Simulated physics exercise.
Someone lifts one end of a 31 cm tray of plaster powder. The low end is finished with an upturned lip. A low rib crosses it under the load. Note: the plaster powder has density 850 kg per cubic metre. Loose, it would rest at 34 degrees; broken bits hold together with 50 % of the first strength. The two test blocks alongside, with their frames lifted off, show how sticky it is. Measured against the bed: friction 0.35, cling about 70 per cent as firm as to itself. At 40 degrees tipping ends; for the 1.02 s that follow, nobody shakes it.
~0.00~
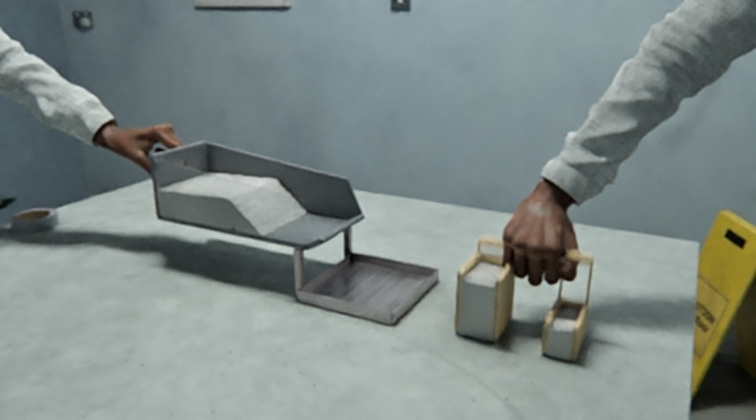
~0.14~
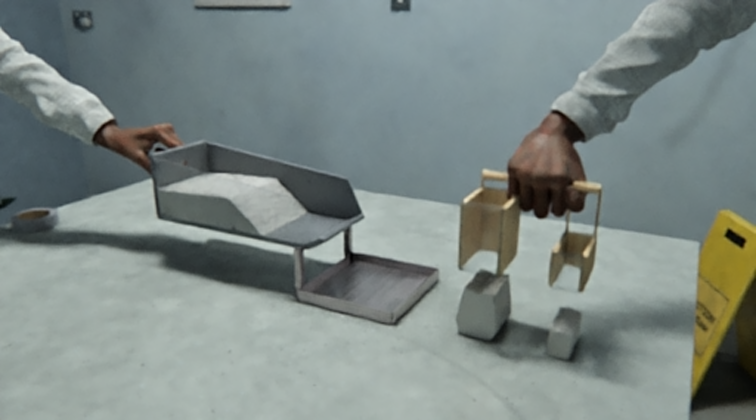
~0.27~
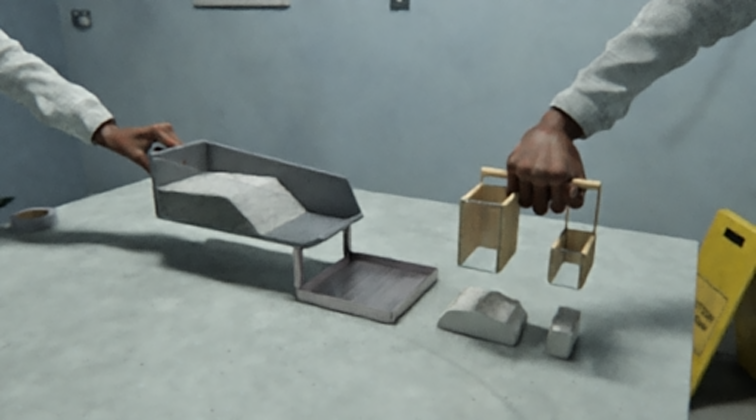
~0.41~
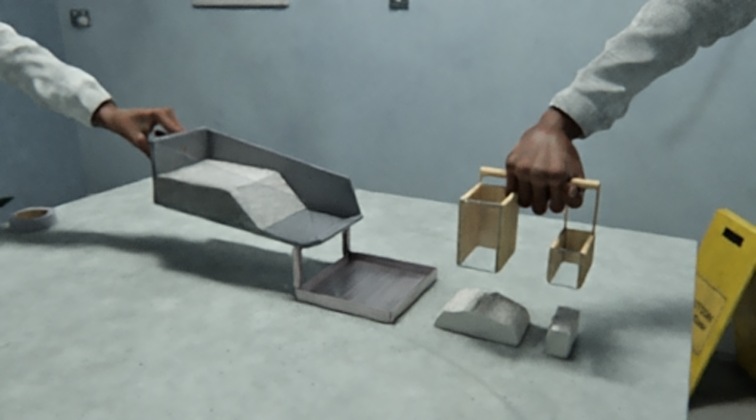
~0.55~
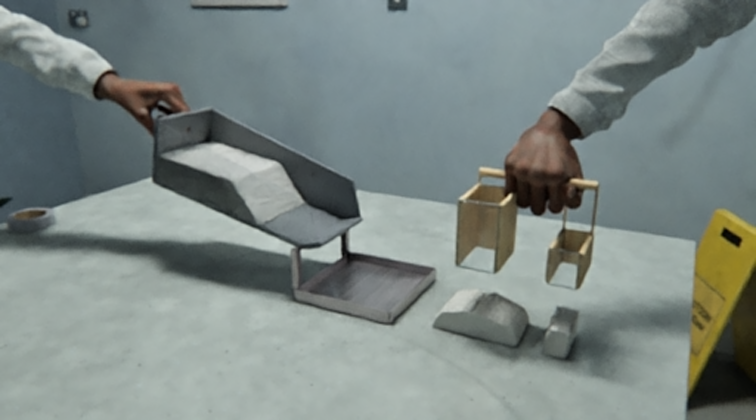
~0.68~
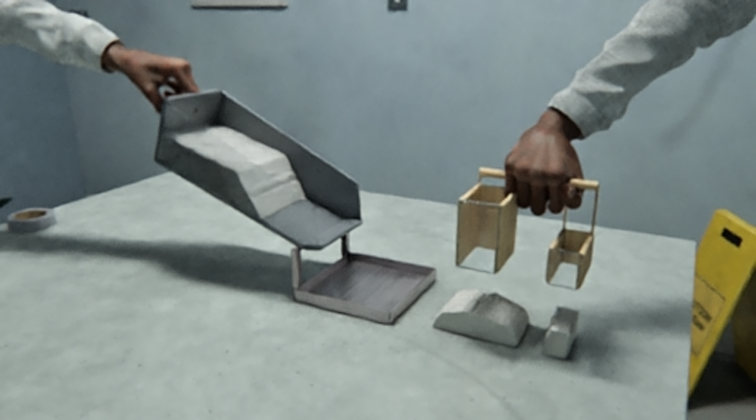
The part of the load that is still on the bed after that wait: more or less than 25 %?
My guess is it lands south of 25 percent.
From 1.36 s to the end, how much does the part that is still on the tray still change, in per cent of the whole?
45 per cent.
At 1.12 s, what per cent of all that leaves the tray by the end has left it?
Some 0 per cent.
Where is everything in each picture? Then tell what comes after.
Top of the high end at (153, 157), tilt 0 degrees; foremost bit of the plaster powder at (260, 234); block heights 8.2 cm, 3.9 cm (left to right), in the first frame.
Top of the high end at (153, 157), tilt 0 degrees; foremost bit of the plaster powder at (261, 233); block heights 7.1 cm, 3.9 cm (left to right), in the second frame.
Top of the high end at (152, 156), tilt 0 degrees; foremost bit of the plaster powder at (260, 233); block heights 4.0 cm, 3.9 cm (left to right), in the third frame.
Top of the high end at (154, 142), tilt 5 degrees; foremost bit of the plaster powder at (259, 230); block heights 3.9 cm, 3.9 cm (left to right), in the fourth frame.
Top of the high end at (159, 122), tilt 12 degrees; foremost bit of the plaster powder at (258, 224); block heights 3.9 cm, 3.9 cm (left to right), in the fifth frame.
Top of the high end at (167, 102), tilt 20 degrees; foremost bit of the plaster powder at (260, 218); block heights 3.9 cm, 3.9 cm (left to right), in the sixth frame.
After 0.88 s, the tilt is 31 degrees and 100 % is on the bed.
After 1.12 s, the tilt is 40 degrees and 100 % is on the bed.
After 1.36 s, the tilt is 40 degrees and 63 % is on the bed.
After 1.60 s, the tilt is 40 degrees and 28 % is on the bed.
After 2.12 s, the tilt is 40 degrees and 20 % is on the bed.
